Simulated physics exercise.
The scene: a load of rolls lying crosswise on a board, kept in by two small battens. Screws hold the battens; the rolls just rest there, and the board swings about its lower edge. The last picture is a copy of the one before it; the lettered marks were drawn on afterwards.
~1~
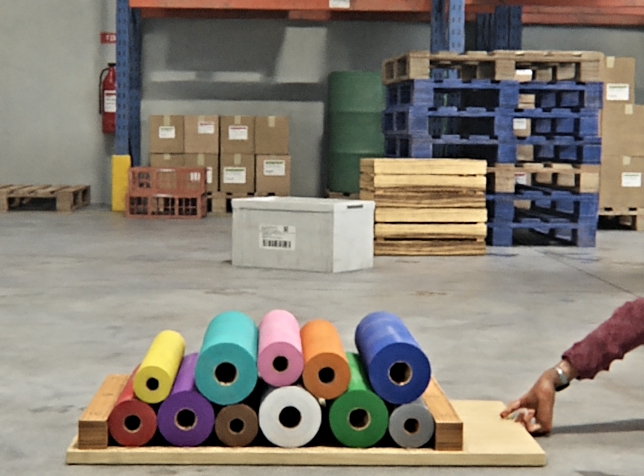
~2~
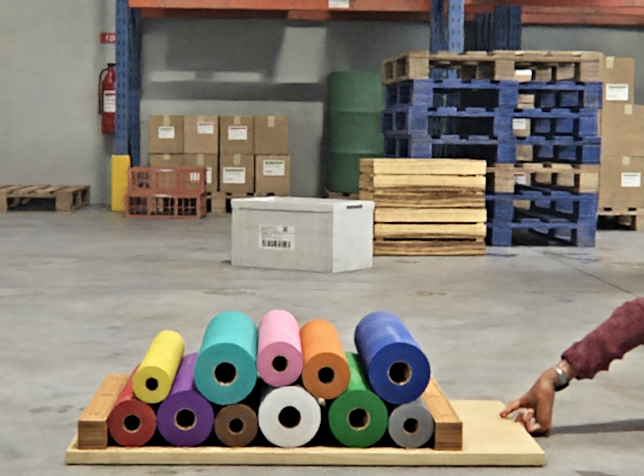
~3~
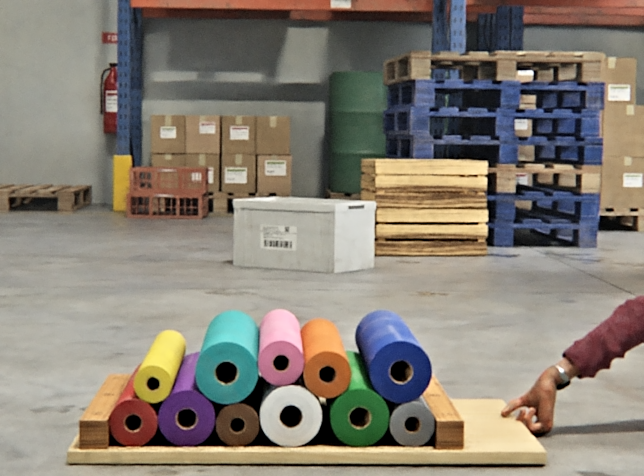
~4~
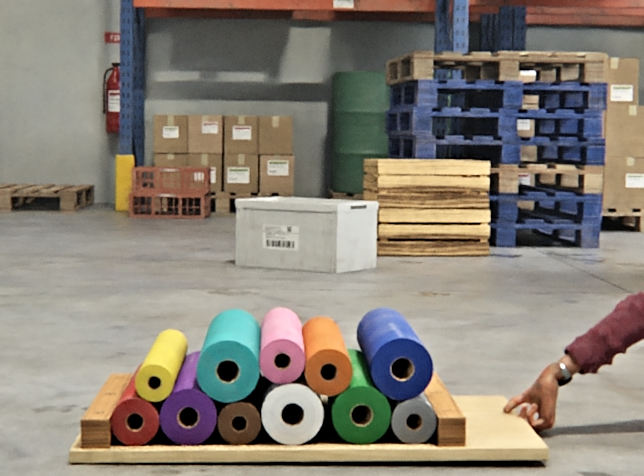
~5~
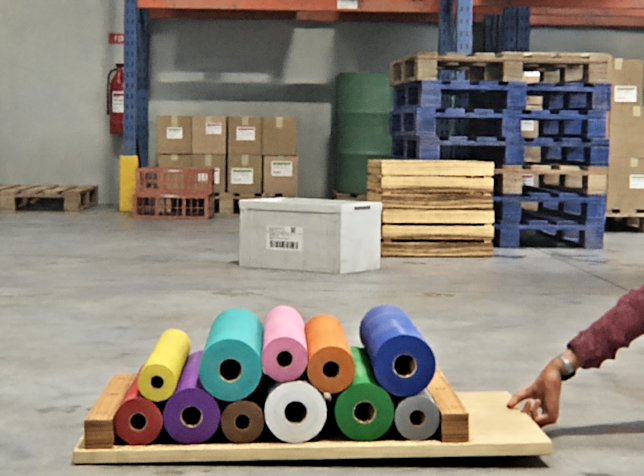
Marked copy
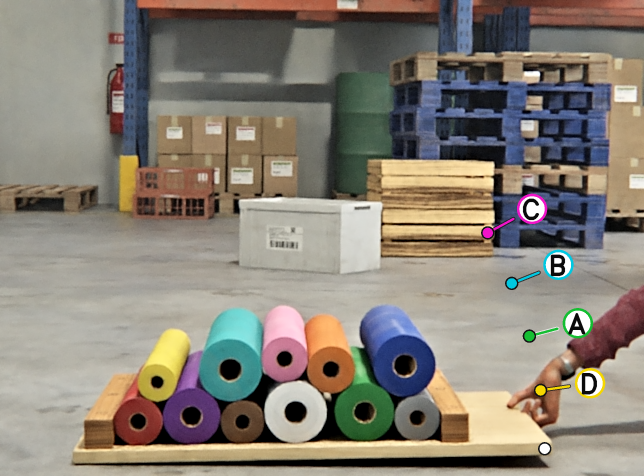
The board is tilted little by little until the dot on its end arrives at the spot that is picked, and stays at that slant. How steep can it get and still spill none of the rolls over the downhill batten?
The highest mark that will do is B.
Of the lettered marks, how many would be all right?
The number is three.
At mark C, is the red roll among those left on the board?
Yes, with C.
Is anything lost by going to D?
At D: No.
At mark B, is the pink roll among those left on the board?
Yes.
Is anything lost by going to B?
No, at B.
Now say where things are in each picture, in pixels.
In the first picture, brown roll (237, 426); white roll (290, 417); green roll (359, 419).
In the second picture, green roll (359, 418); grey roll (411, 426).
In the third picture, board (305, 415); green roll (360, 417); grey roll (413, 424); red roll (133, 422).
In the fourth picture, board (307, 413); red roll (135, 422); purple roll (188, 417).
In the fifth picture, board (310, 411); red roll (138, 422); purple roll (191, 416).
On the copy, A at (529, 336); B at (512, 283); C at (488, 233); D at (541, 390); the white dot at (545, 449).
On B. First, board at 15°.
Then, board at 22°.
Finally, board at 22°, none over the low batten.
By contrast, A none over the low batten; C three over the low batten (yellow, turquoise, pink); D none over the low batten.
